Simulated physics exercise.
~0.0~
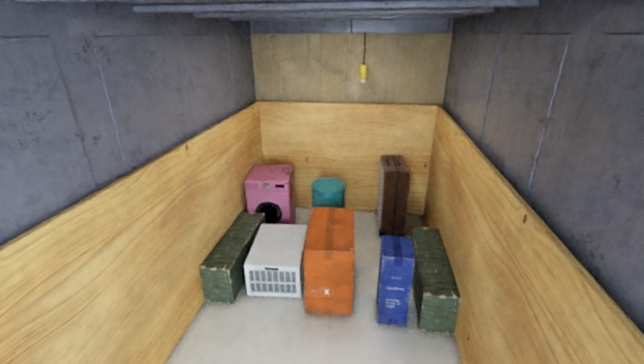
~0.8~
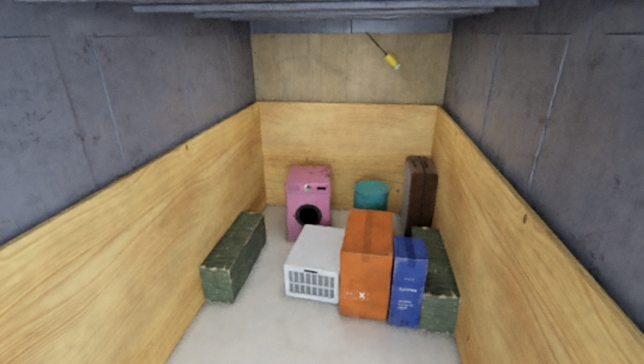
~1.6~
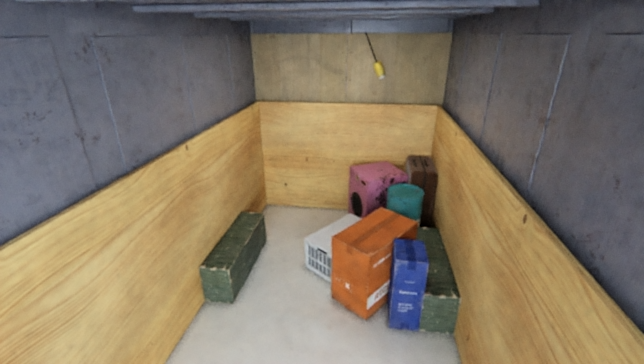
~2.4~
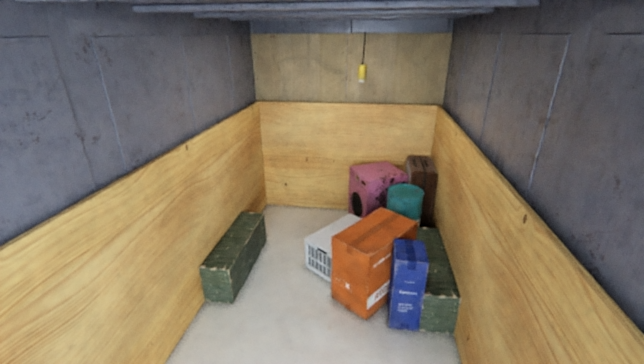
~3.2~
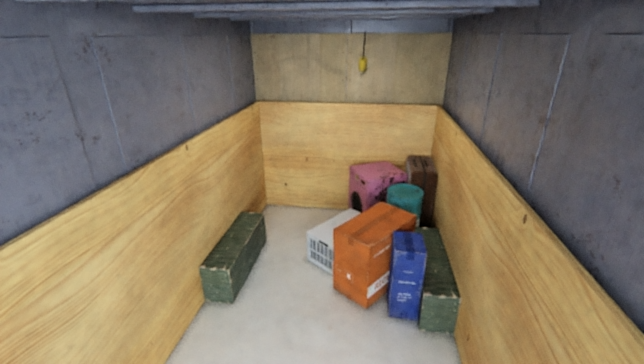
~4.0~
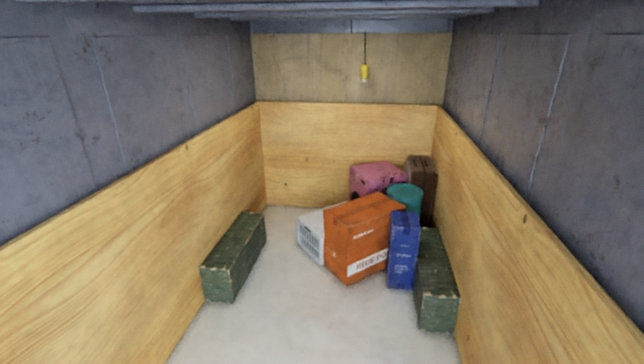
The loose boxes, pink appliance and turquoise drum slide right, then several shift towards the bulkhead.
